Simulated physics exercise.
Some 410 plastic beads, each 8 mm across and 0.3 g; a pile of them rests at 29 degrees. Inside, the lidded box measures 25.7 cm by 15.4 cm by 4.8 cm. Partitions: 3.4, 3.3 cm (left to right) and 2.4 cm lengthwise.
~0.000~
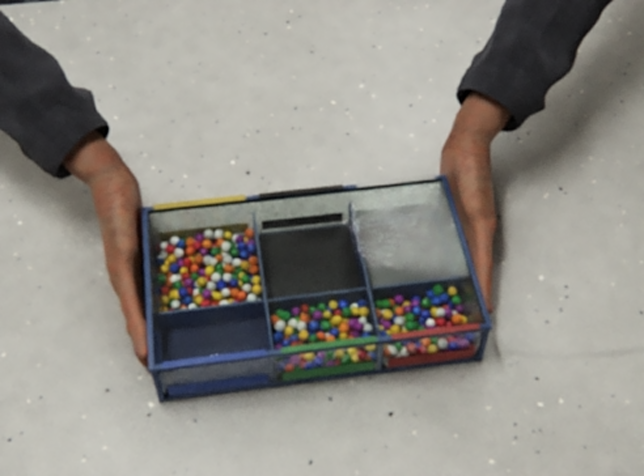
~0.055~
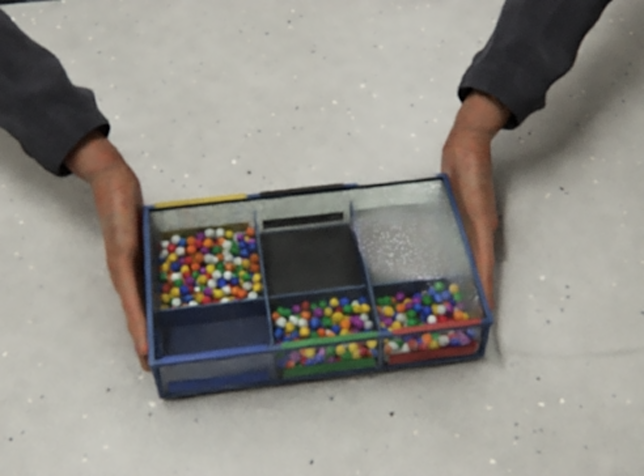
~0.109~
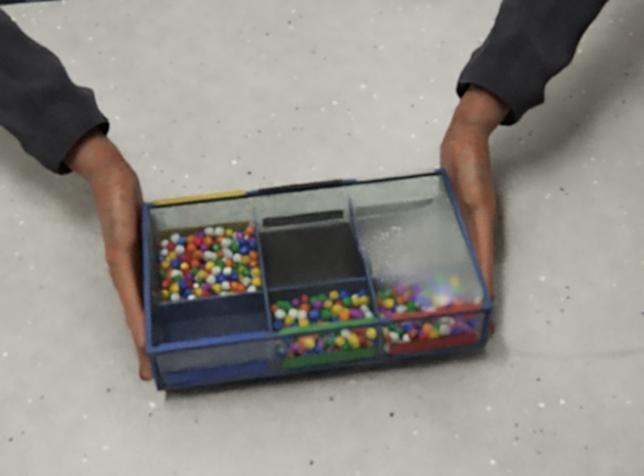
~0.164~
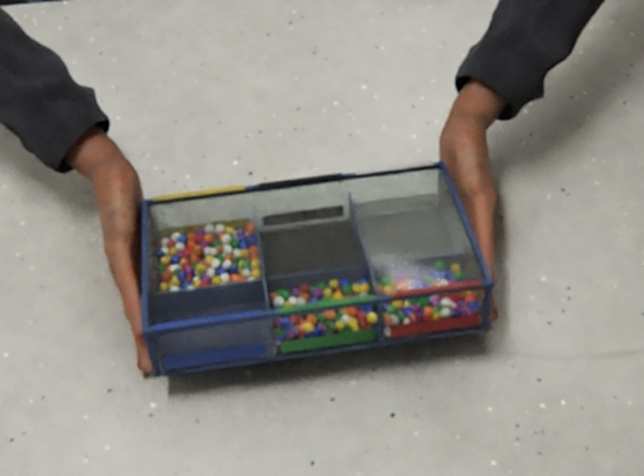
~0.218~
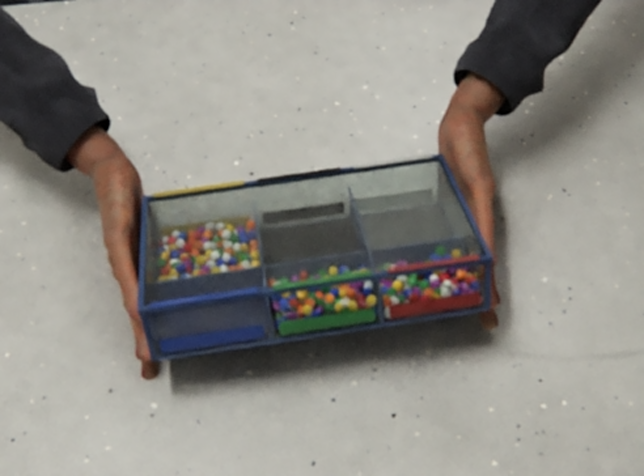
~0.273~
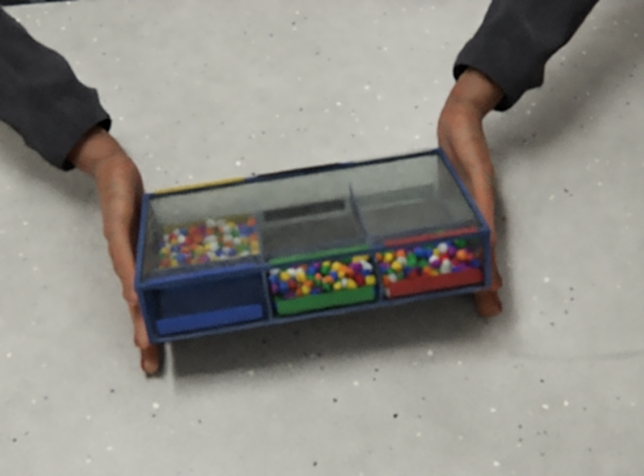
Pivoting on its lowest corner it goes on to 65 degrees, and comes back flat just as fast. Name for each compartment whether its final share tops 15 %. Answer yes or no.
Red: Yes, blue: No, green: Yes, yellow: Yes, white: No, black: No.
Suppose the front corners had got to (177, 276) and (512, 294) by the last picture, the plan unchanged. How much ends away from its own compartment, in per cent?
Then about 10 per cent.
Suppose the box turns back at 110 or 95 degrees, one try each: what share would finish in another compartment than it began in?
Some 55 and 50 per cent.
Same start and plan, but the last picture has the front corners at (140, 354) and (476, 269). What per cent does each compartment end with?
Red 20, blue 0, green 30, yellow 45, white 0, black 5.
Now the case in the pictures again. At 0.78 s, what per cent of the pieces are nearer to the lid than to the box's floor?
About 10 per cent.
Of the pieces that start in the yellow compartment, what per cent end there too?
Some 100 per cent.
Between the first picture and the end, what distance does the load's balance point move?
About 2.0 cm.
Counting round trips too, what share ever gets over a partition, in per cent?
Roughly 5 per cent.
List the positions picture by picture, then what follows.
In the first picture, box tilt 0 degrees, front corners at (155, 366) and (486, 325); red 25 %, green 30 %, yellow 45 %.
In the second picture, box tilt 1 degrees, front corners at (155, 362) and (487, 320).
In the third picture, box tilt 6 degrees, front corners at (152, 350) and (487, 306), lowest corner left back.
In the fourth picture, box tilt 12 degrees, front corners at (148, 330) and (487, 283), lowest corner left back.
In the fifth picture, box tilt 18 degrees, front corners at (144, 309) and (486, 258), lowest corner left back.
In the sixth picture, box tilt 24 degrees, front corners at (140, 286) and (485, 231), lowest corner left back; red 25 %, green 30 %, yellow 45 %. The box's pace is about 110 degrees a second.
Then, at 0.78 s, tilt 62 degrees; red 25 %, green 30 %, yellow 45 %.
After 1.12 s, tilt 24 degrees; red 20 %, green 25 %, yellow 45 %, white 5 %, black 5 %.
Then, at 1.55 s, tilt 0 degrees; red 20 %, green 25 %, yellow 45 %, white 5 %, black 5 %.
At rest (1.9 s), red 20 %, blue 0 %, green 25 %, yellow 45 %, white 5 %, black 5 %.
